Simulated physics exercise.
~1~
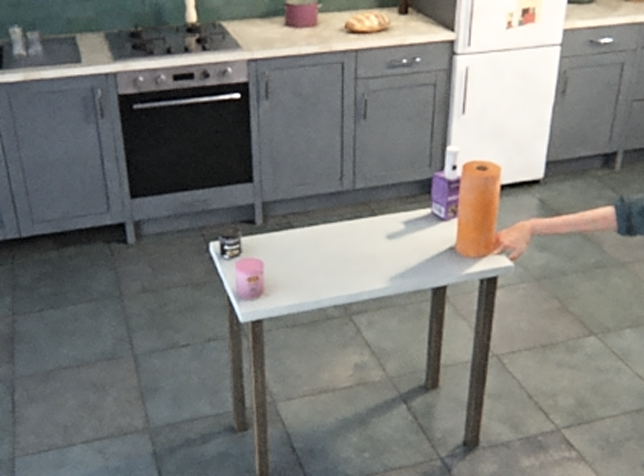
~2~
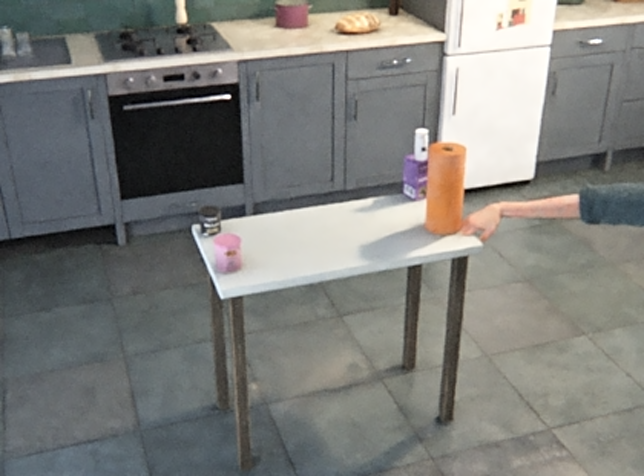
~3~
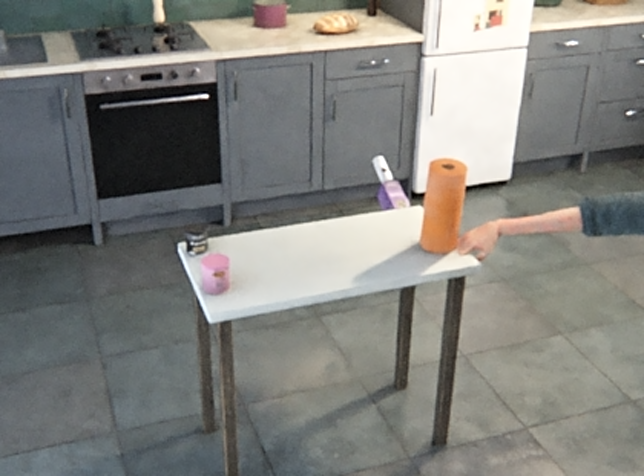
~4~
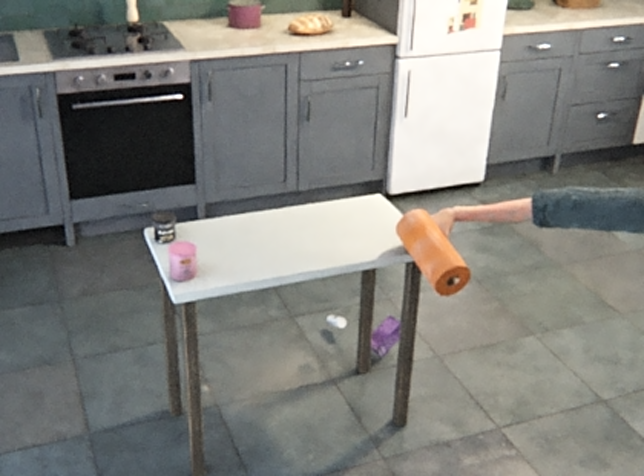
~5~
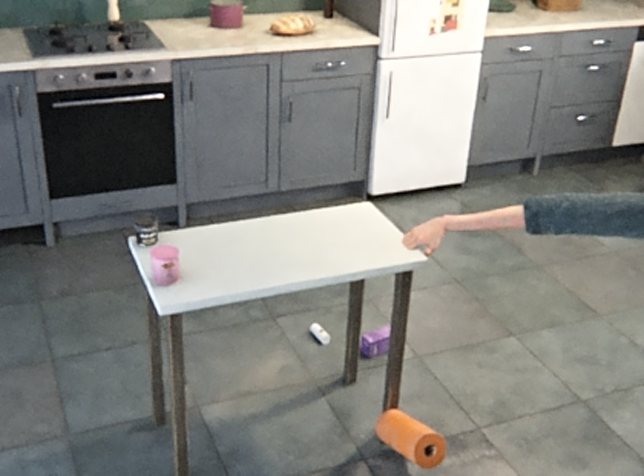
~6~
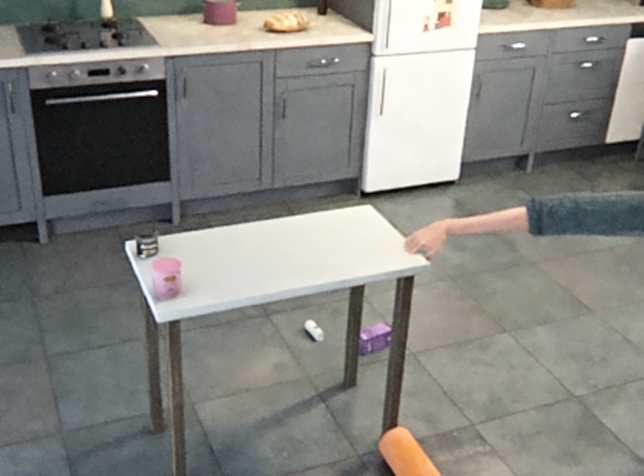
In a kitchen, a hand gripped the edge of a small white table as a white shaker, a purple carton and then an orange roll toppled off onto the tiled floor, while the pink tin and black tin stayed on top.
